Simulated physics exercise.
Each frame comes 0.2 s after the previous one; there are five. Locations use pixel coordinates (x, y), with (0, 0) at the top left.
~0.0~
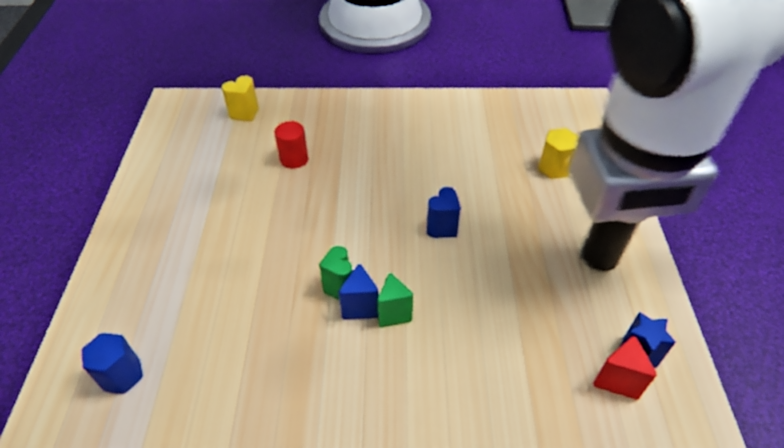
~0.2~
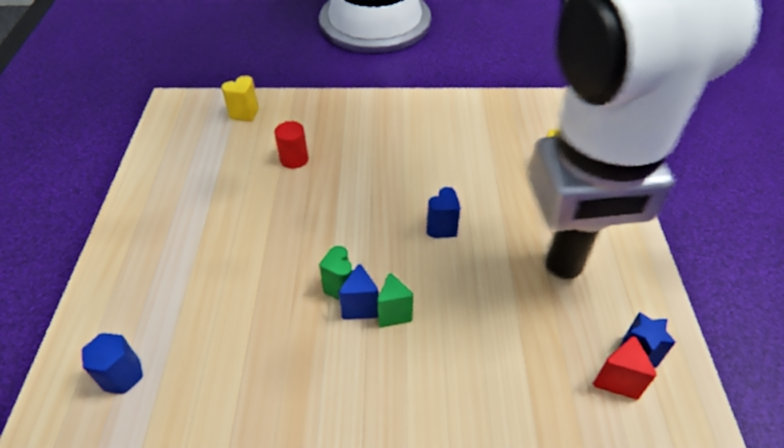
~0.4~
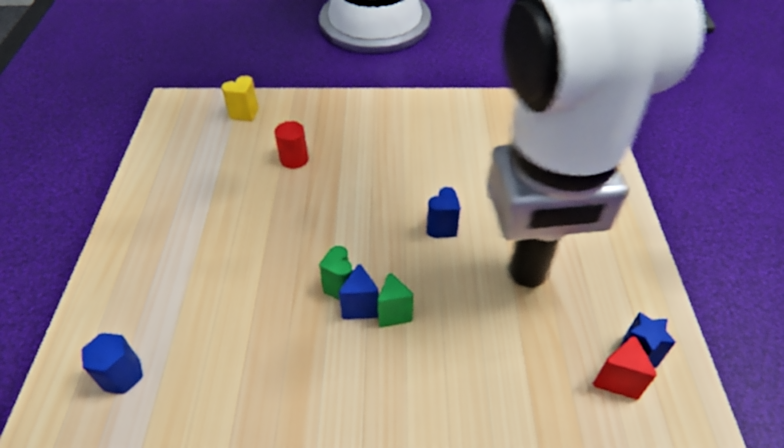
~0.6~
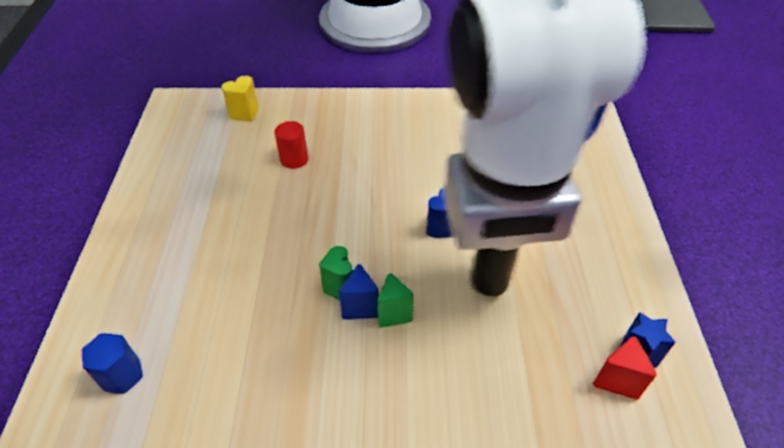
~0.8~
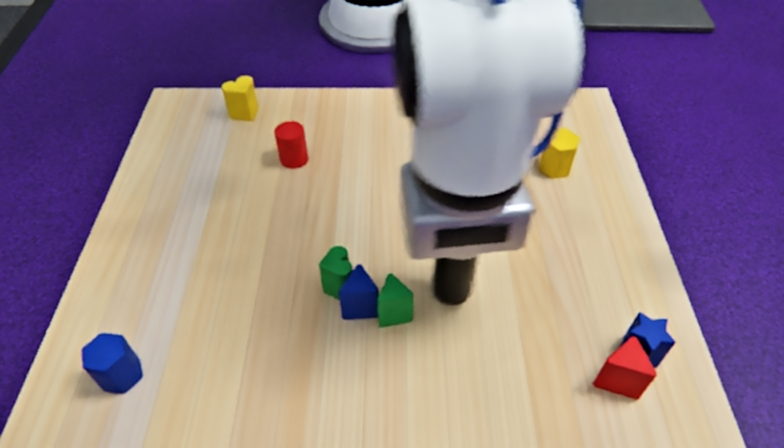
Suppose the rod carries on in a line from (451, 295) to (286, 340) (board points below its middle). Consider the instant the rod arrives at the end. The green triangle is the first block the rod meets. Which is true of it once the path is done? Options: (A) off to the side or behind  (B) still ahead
Correct choice: A.
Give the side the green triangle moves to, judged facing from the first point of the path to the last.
Toward the left.
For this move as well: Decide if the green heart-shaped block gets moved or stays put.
The block you're asking about stays where it is.
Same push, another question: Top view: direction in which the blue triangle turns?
From above, the blue triangle will be seen to turn clockwise.
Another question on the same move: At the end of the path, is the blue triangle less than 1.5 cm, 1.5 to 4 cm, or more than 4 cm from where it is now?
It slides well over 4 cm.
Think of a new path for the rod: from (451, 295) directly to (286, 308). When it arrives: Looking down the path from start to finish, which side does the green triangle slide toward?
Facing from start to end, it shifts left.
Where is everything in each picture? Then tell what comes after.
In the first picture, tip of the rod (600, 256), middles of tops, green heart-shaped block (337, 260), blue triangle (359, 282), green triangle (394, 289).
In the second picture, rod (564, 264), nothing pushed.
In the third picture, rod (528, 272), nothing pushed.
In the fourth picture, rod (490, 280), nothing pushed.
In the fifth picture, rod (452, 289), green heart-shaped block (337, 260), blue triangle (359, 282), green triangle (394, 289).
On the path given first. One third of the way, rod (398, 302); blue triangle (350, 284), turned 40° clockwise; green triangle (371, 301).
Two thirds of the way, rod (341, 317); blue triangle (307, 288), turned 50° clockwise; green triangle (327, 327), turned 45° anticlockwise.
At the end, rod (284, 333); green heart-shaped block unmoved; blue triangle (272, 285), turned 95° clockwise; green triangle (319, 335), turned 65° anticlockwise.
